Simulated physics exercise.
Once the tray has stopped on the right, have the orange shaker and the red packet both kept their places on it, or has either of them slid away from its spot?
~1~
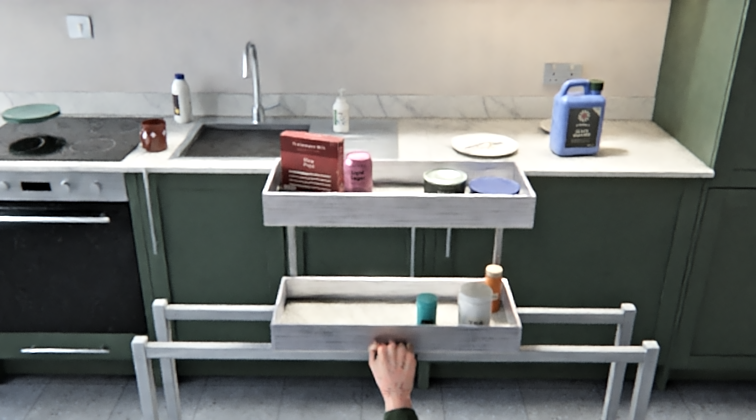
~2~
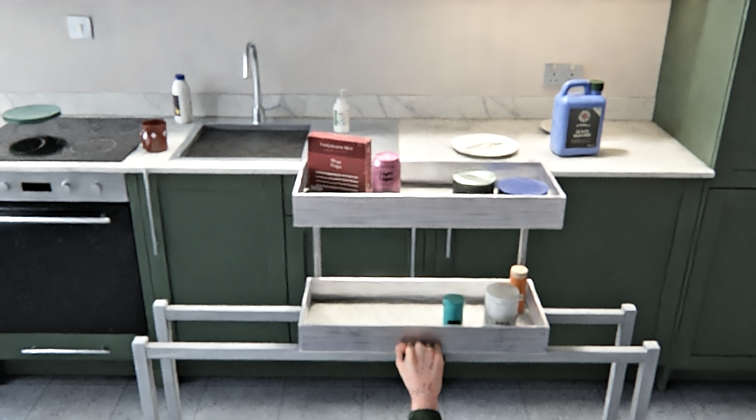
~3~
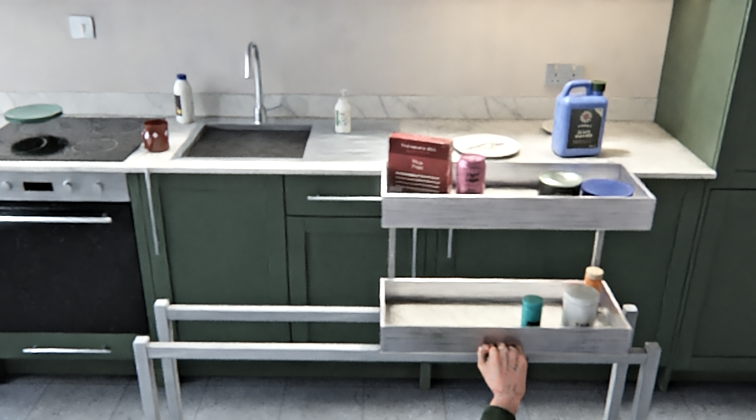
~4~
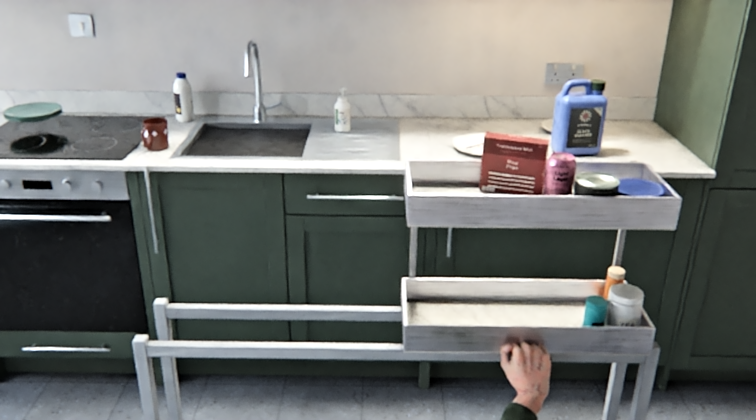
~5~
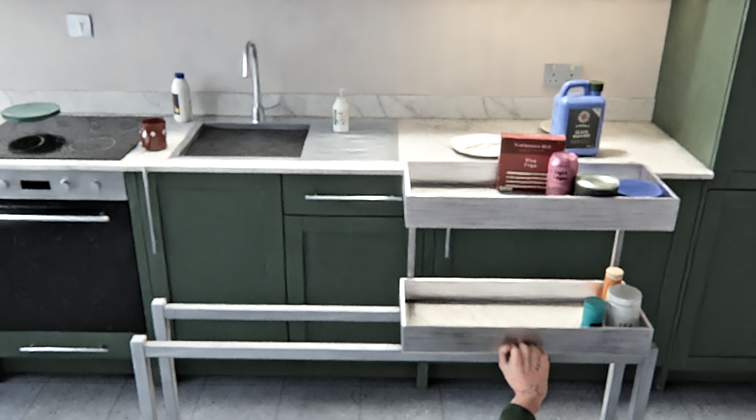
The orange shaker keeps its place on the lower level, but the red packet slides to the right away from its spot on the upper one, staying upright.
